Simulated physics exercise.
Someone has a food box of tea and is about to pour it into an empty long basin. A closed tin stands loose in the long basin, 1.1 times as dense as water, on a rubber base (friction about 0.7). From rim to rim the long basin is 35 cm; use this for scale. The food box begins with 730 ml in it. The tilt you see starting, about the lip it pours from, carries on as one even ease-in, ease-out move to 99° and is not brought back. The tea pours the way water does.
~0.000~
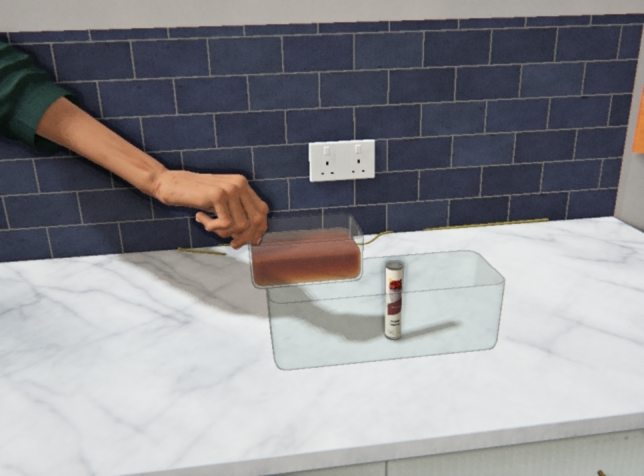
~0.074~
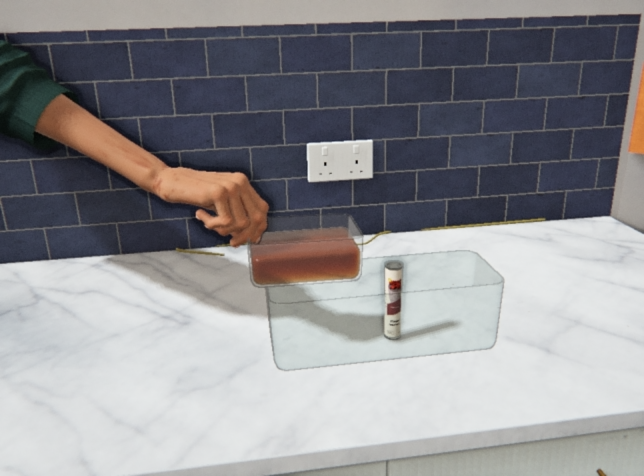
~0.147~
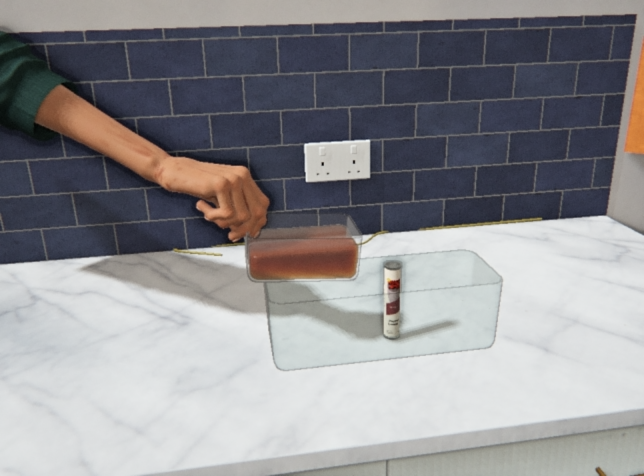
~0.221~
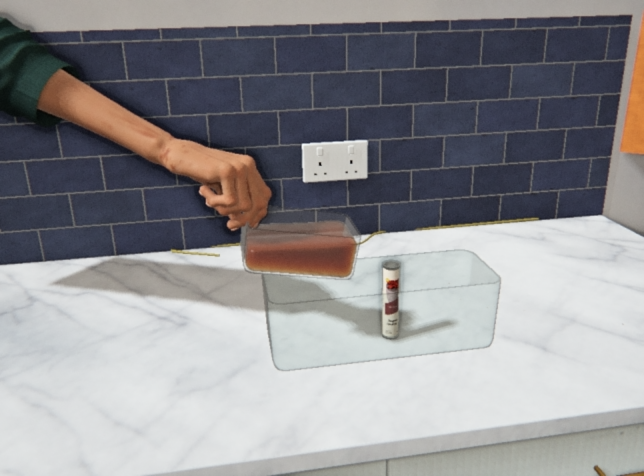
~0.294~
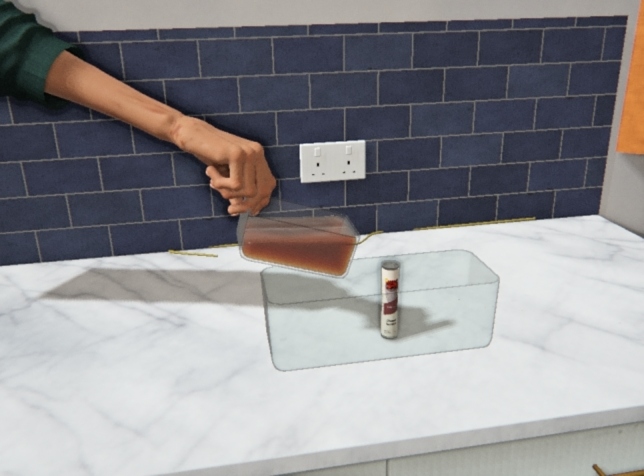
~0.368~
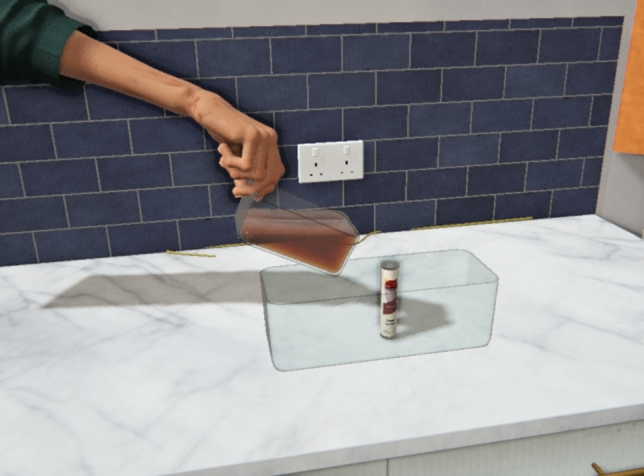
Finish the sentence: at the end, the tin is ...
Standing on its base.
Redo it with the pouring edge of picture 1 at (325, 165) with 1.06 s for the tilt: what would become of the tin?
Then it stays on its base.
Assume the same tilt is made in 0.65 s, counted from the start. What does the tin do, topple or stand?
In that case the tin does not tip.
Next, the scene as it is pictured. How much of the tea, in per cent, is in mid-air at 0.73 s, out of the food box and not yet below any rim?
44 per cent.
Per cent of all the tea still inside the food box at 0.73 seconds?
I'd estimate some 30 % remains.
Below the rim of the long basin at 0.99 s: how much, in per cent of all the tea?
About 76 %.
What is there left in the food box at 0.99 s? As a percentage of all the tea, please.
Around 7 percent of it.
After 0.73 s the tilt is 77° and 29 per cent is still to pour; the tin stands where it began.
After 0.99 s the tilt is 98° and 7 per cent is still to pour; the tin stands where it began.
After 1.26 s the tilt is 99° and 1 per cent is still to pour; the tin stands where it began.
After 1.56 s the tilt is 99° and 0 per cent is still to pour; the tin stands where it began.
In the end the tin stands where it began.
